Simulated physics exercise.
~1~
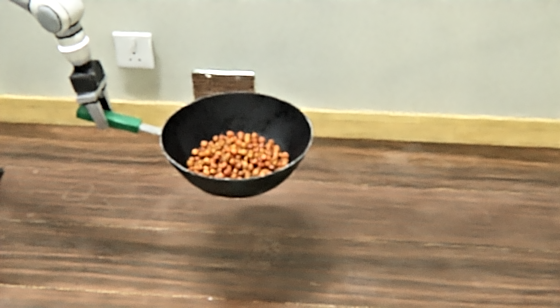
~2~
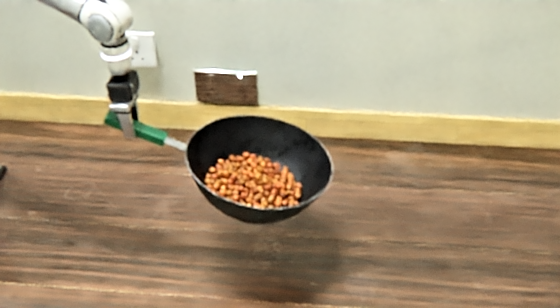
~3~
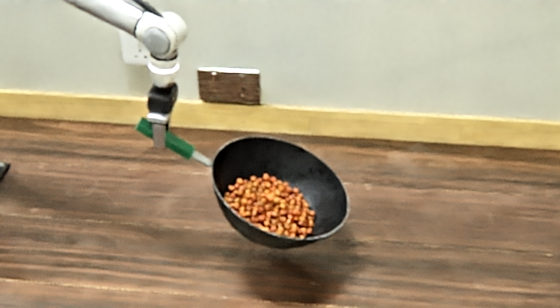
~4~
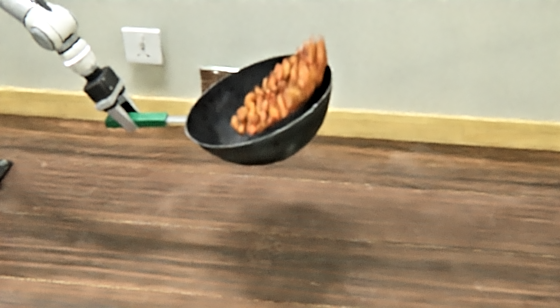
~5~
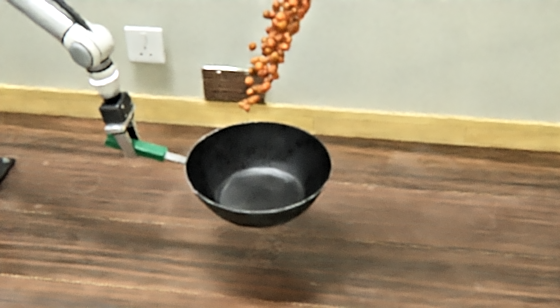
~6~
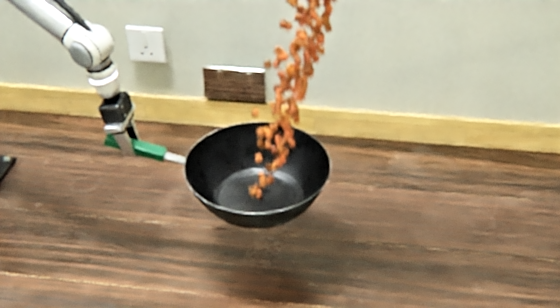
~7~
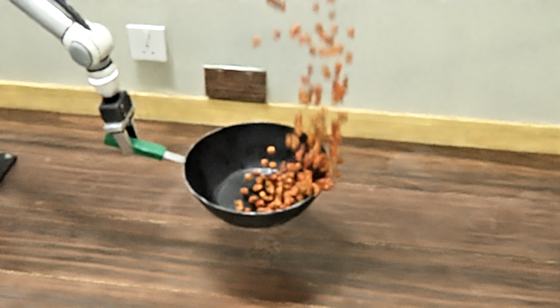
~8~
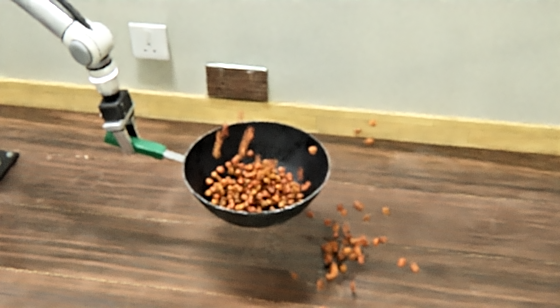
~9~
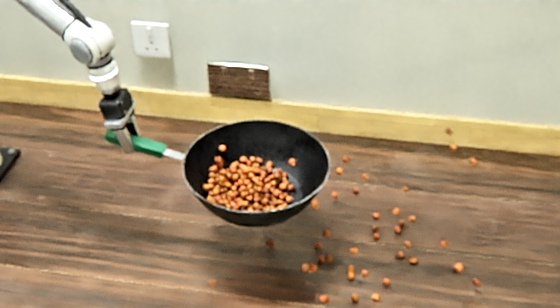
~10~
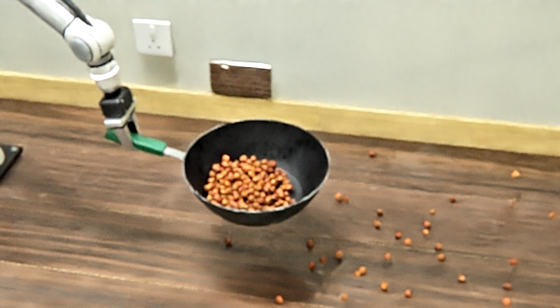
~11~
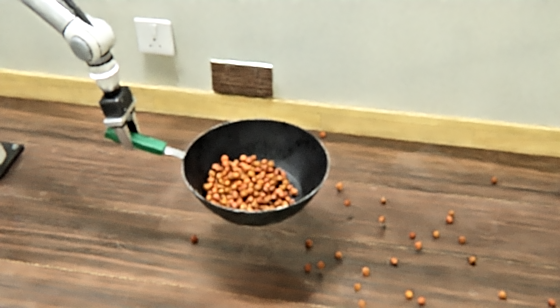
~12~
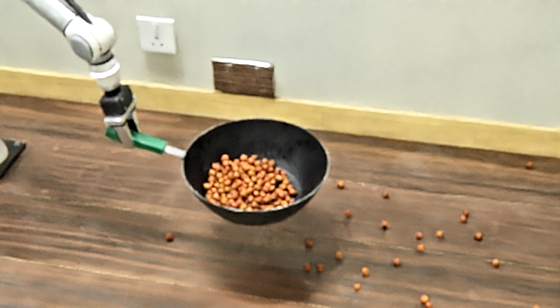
Robot arm tossing hazelnuts from a black wok, catching most as many spill over the right side and scatter across the wooden floor.
